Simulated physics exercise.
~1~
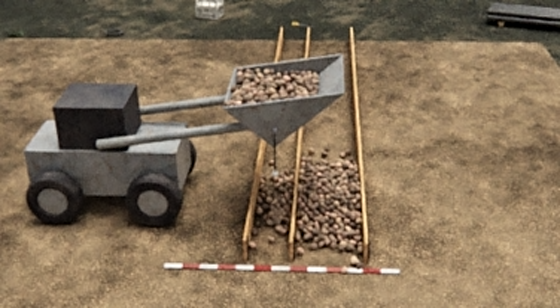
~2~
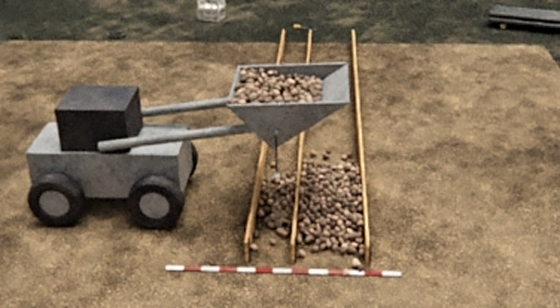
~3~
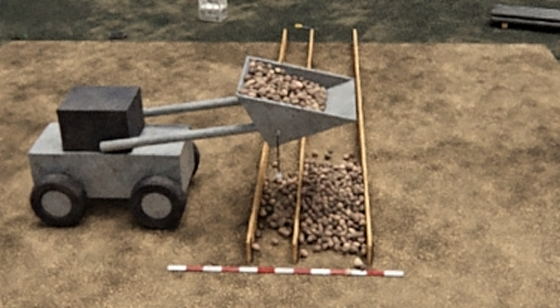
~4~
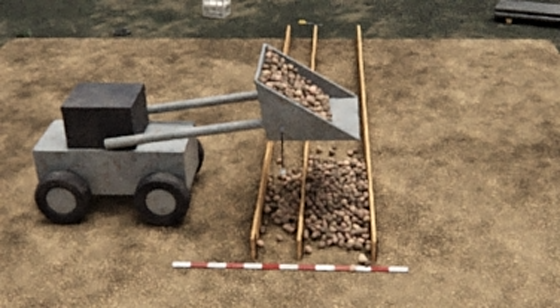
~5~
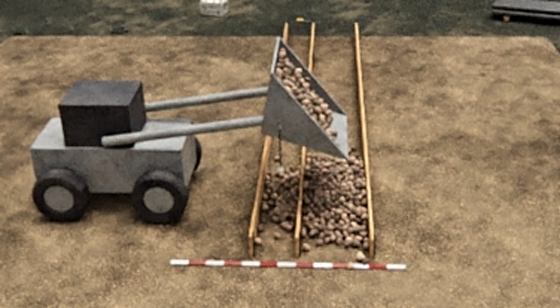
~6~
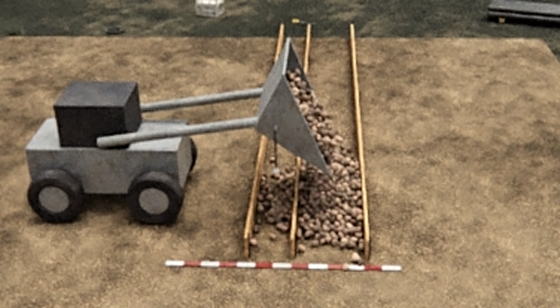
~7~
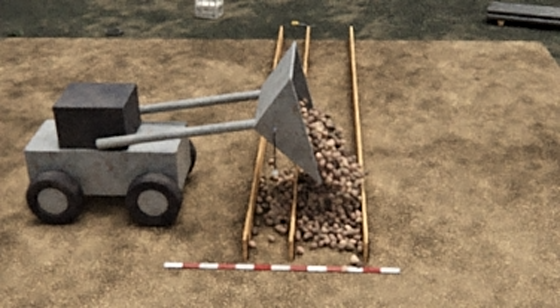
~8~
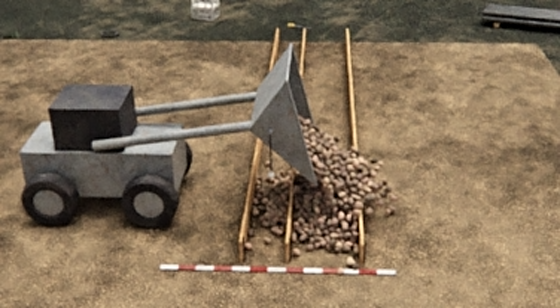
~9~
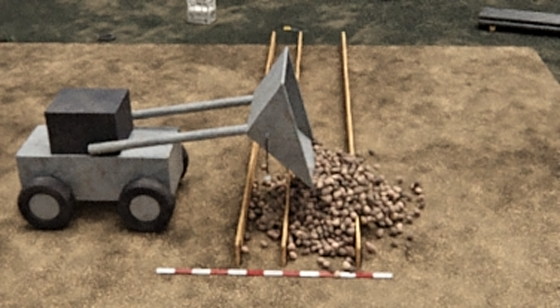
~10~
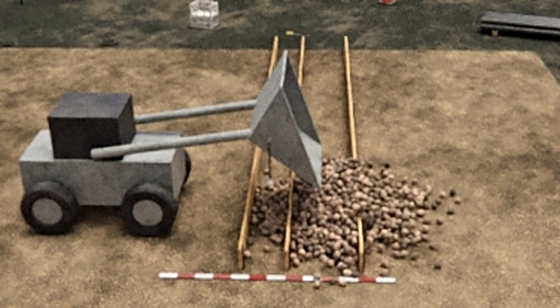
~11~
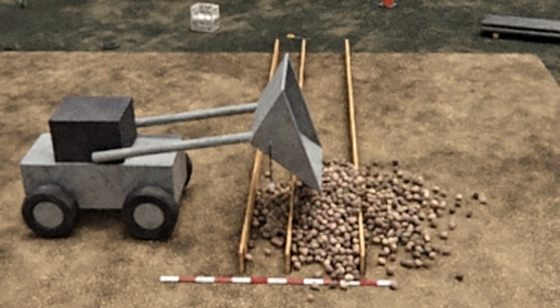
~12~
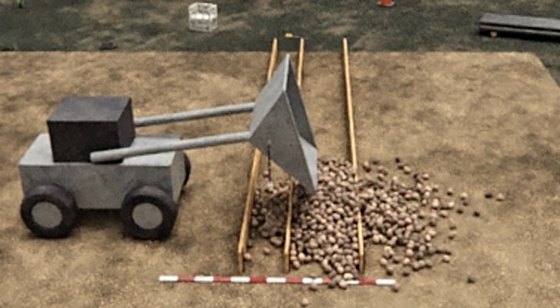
The clip opens on a grey toy-like loader at left, its raised bucket full of small brown stones above a loose heap lying between three upright wooden boards. The bucket tips steadily forward to the right, and at first its load stays inside. As it grows steep, the stones slide over the lip and pour onto the heap in the right-hand bay. The pile swells and spills past the last board, while the steeply tilted bucket rocks slightly. It ends with the bucket still tipped, and stones scattered across the bare ground to the right, a few near the striped rod in front.
